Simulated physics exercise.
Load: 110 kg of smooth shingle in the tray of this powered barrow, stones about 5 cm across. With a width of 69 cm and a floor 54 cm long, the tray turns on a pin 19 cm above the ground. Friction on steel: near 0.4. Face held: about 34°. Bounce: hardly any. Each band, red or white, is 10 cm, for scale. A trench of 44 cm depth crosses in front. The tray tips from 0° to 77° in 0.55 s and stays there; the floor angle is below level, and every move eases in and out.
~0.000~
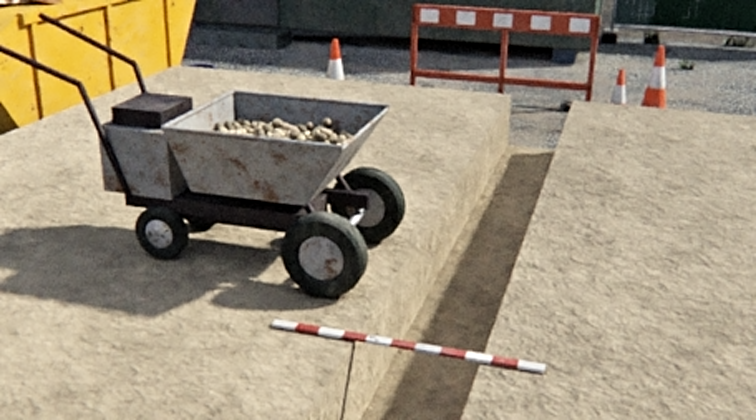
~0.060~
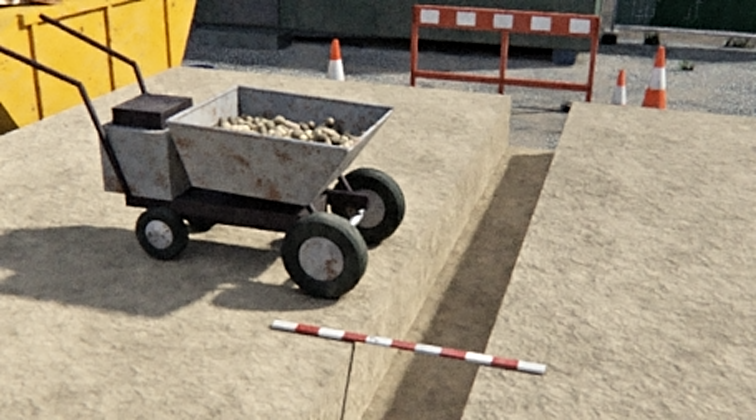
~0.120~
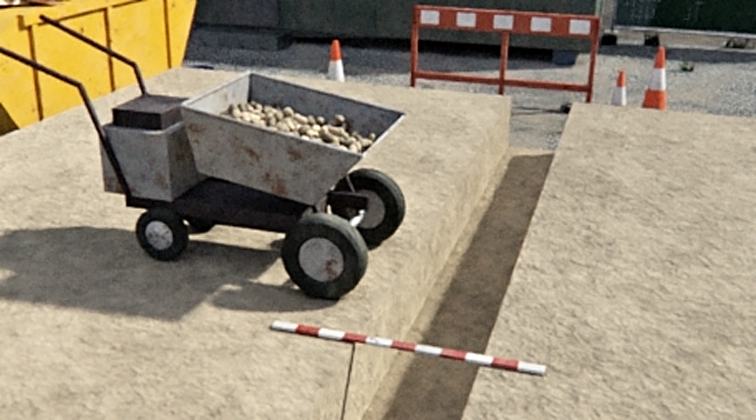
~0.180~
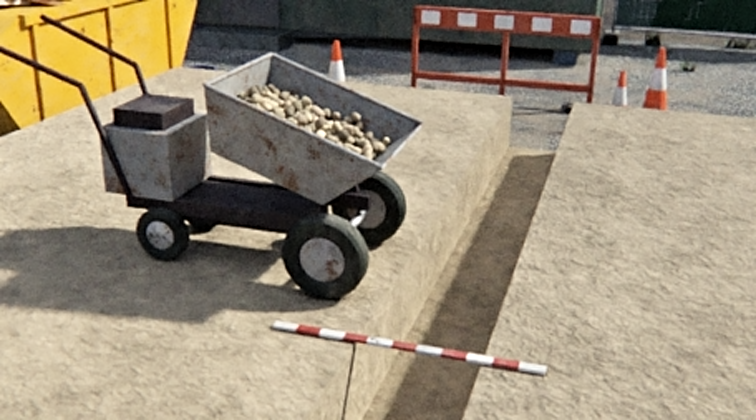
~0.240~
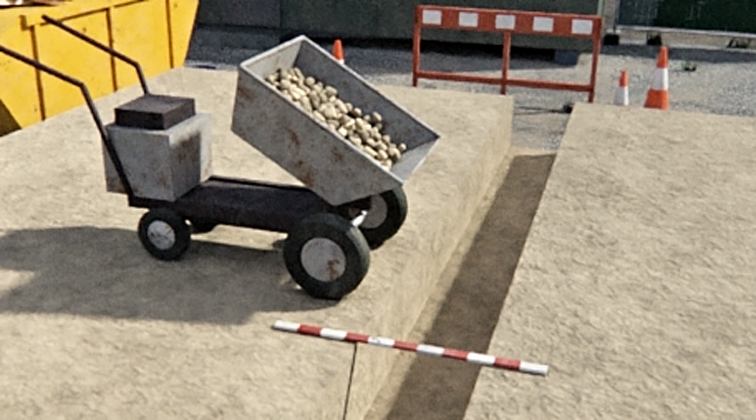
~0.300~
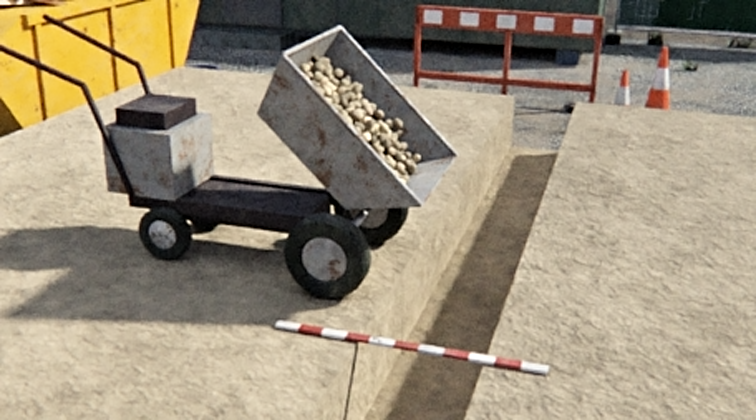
A small grey dumper beside a trench steadily tilts its stone-filled tray toward the right.
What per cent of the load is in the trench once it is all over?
34 %.
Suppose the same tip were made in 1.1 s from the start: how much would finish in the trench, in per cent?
Probably about 60 in a hundred.
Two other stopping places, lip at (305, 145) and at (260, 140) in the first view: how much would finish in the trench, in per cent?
About 75 per cent first, then about 95 per cent.
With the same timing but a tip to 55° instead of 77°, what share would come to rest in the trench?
Trench share: Approx. 30%.
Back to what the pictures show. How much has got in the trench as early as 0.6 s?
About 20 per cent by then.
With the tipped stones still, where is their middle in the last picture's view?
Roughly (558, 294), I'd say.
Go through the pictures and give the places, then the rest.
Lip at (343, 148), floor tilted 0°, highest stones at (307, 132), in the first picture.
The tray is at 3°, its lip at (348, 150); the top of the load is at (275, 129); the stones move at 0.6 m/s on average, in the second picture.
Lip at (362, 157), floor tilted 9°, highest stones at (251, 115); the stones move at 1.2 m/s on average, in the third picture.
The tray is at 19°, its lip at (382, 168); the top of the load is at (264, 96); the stones move at 1.6 m/s on average, in the fourth picture.
Lip at (403, 185), floor tilted 31°, highest stones at (286, 79); the stones move at 1.8 m/s on average, in the fifth picture.
Lip at (421, 206), floor tilted 44°, highest stones at (317, 67); the stones move at 1.9 m/s on average, in the sixth picture.
After 0.4 s the floor is at 65°; 100 % in the tray; the foremost stones are at (425, 208).
After 0.6 s the floor is at 77°; 68 % in the tray, 20 % in the trench, 12 % past the trench; the foremost stones are at (530, 274).
After 1.0 s the floor is at 77°; 3 % in the tray, 30 % in the trench, 67 % past the trench; the foremost stones are past the picture's edge.
After 3.0 s the floor is at 77°; 0 % in the tray, 34 % in the trench, 66 % past the trench; the foremost stones are past the picture's edge.
